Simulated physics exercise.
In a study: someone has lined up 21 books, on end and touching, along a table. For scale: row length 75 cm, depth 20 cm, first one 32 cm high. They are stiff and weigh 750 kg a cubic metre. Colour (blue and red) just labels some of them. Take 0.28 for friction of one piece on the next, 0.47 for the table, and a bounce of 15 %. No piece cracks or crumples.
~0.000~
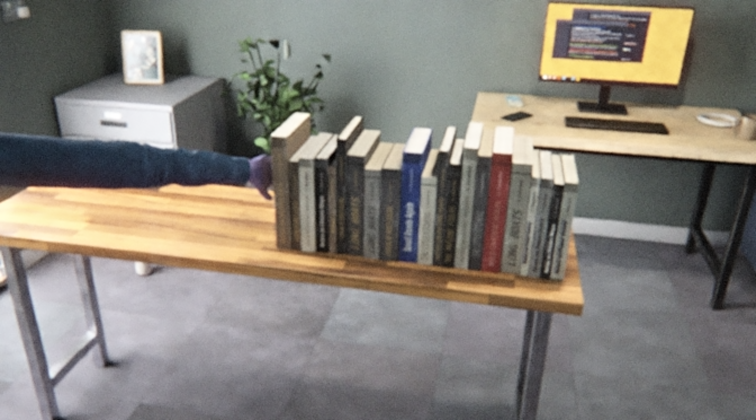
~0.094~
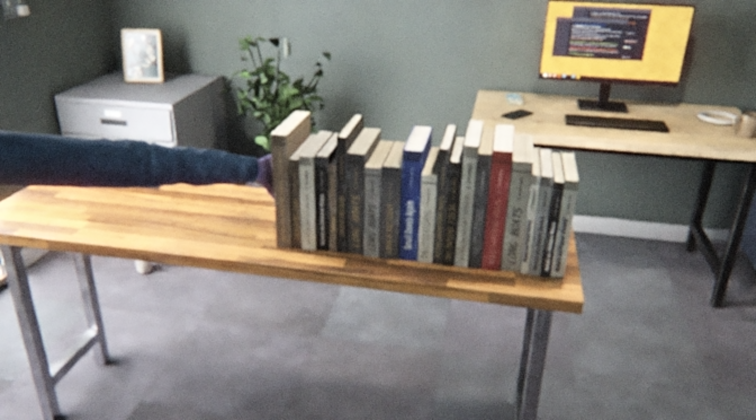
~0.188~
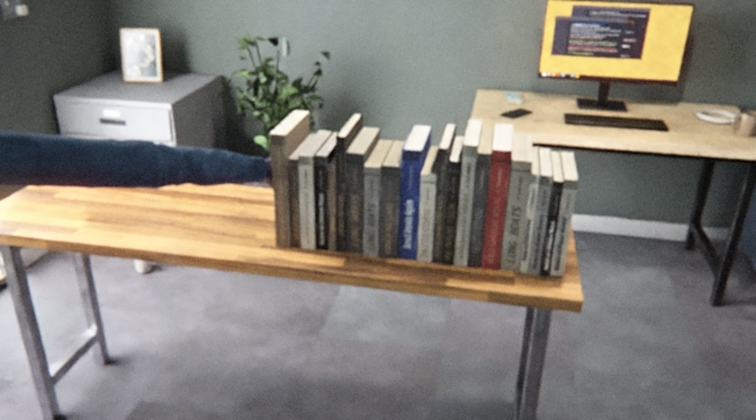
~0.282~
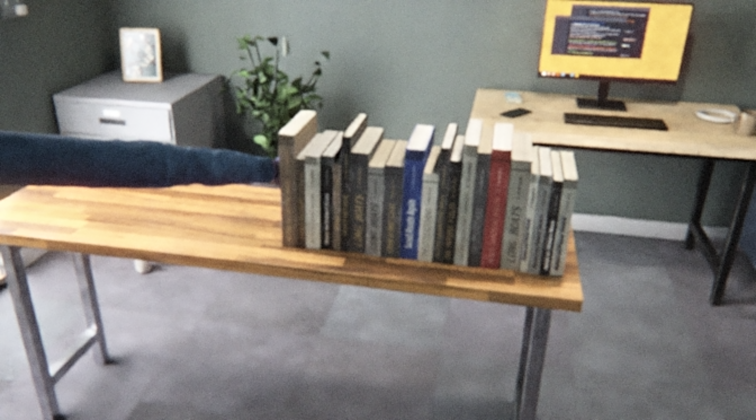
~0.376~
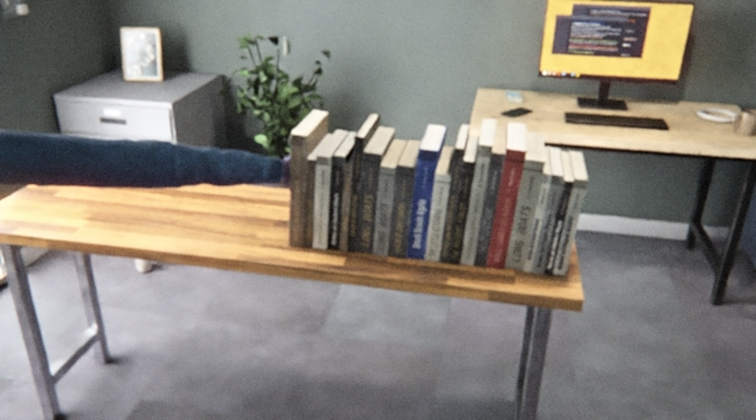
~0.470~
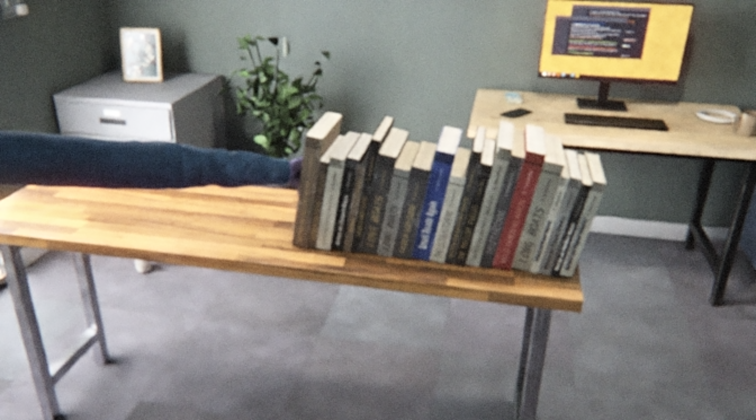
A row of books slides and leans right as a hand pushes it from the left.
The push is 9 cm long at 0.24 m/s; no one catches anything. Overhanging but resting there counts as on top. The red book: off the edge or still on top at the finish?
That book drops off.
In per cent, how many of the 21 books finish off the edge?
Near 30 per cent.
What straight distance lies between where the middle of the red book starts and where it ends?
About 95 cm.
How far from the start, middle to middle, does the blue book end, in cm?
Moved: Blue 10.
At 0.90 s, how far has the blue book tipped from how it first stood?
Roughly 25°.
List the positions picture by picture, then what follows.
In the first frame (each place is the centre of the face we see best), hand (259, 171) 48 mm from the first; red book (496, 215); blue book (410, 210); all in place.
In the second frame, hand (267, 170) 25 mm from the first; red book (497, 213).
In the third frame, hand 3 mm from the first; red book (496, 212).
In the fourth frame, hand 20 mm in; red book (496, 212); one has shifted.
In the fifth frame, hand (290, 171) 42 mm in; red book (505, 212) tilted 4°; blue book (422, 207) tilted 4°; steepest lean 4°, the book at (558, 230); 21 have shifted.
In the sixth frame, hand (298, 172) 6 cm in; red book (518, 213) tilted 9°; blue book (432, 208) tilted 9°; steepest lean 9°, the book at (570, 232); 21 have shifted.
By 0.58 s, none of the 21 books off the edge, 21 disturbed; red book tilted 17°; blue book tilted 17°.
By 0.90 s, 2 of the 21 books off the edge; red book tilted 37°; blue book tilted 23°.
By 1.20 s, 5 of the 21 books off the edge; red book on its side; blue book tilted 23°.
By 1.74 s, 6 of the 21 books off the edge; red book upside down; blue book tilted 24°.
When it is over (2.2 s), 6 of the 21 books off the edge; red book on its side; blue book tilted 25°. In pixels of the last frame, middles, blue book near (459, 196).
